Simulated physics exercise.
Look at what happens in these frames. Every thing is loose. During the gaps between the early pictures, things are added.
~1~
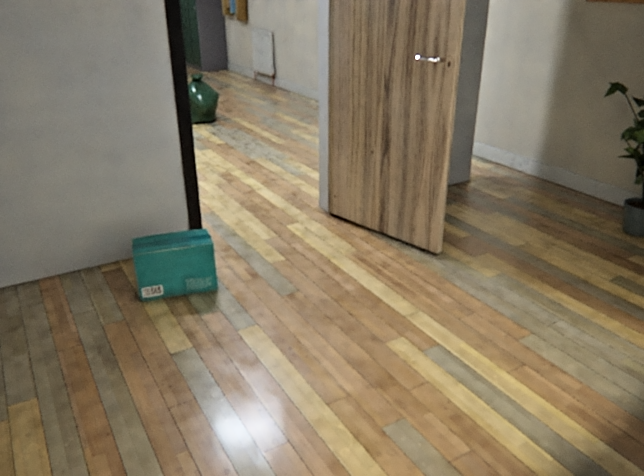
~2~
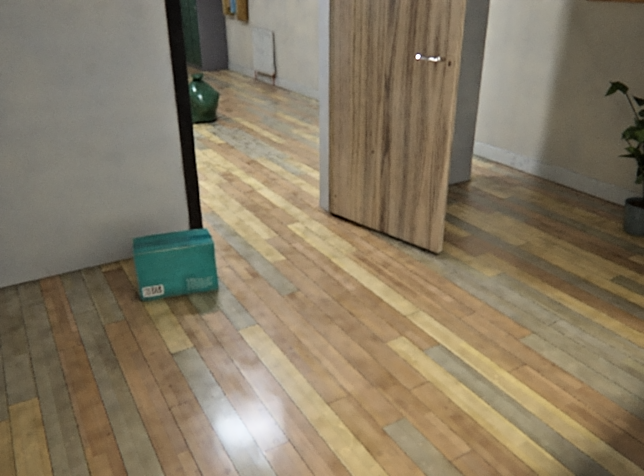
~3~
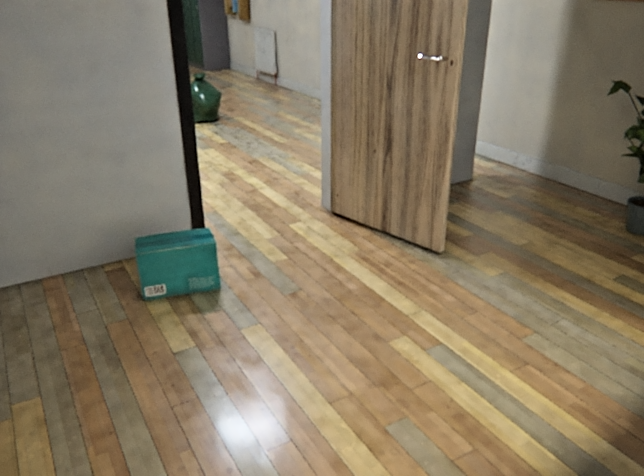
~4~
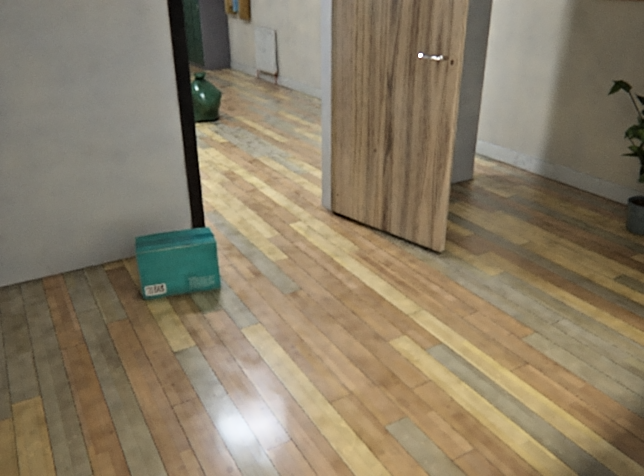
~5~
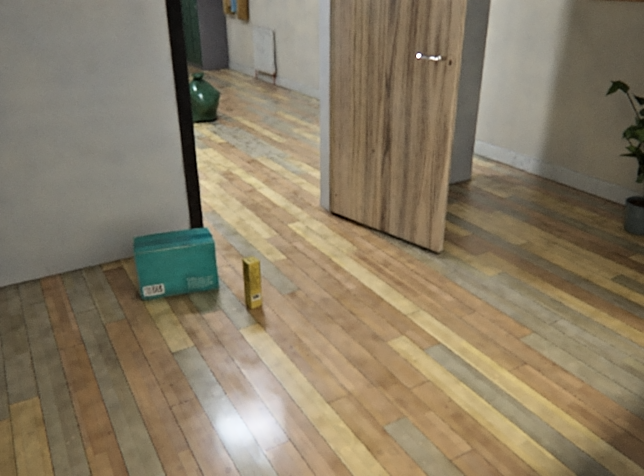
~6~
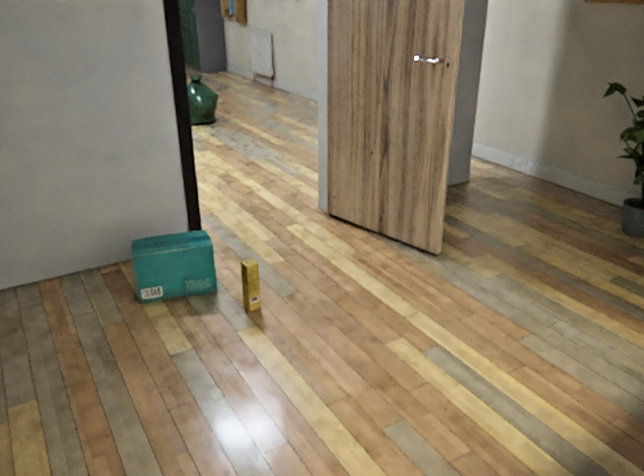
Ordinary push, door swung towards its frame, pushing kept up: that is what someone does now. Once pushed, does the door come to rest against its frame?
Yes. Most likely it will sit flush in the frame.
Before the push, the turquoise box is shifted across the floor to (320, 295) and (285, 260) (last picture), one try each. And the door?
First try: It shuts; second try: It jams.
Then, 0.70 s after the last picture, door at 81°.
Then, 1.20 s after the last picture, door at 45°.
Then, 1.60 s after the last picture, door at 12°.
At rest, door at 0°; both in place. Seen from the same camera at the end, yellow carton near (251, 285).
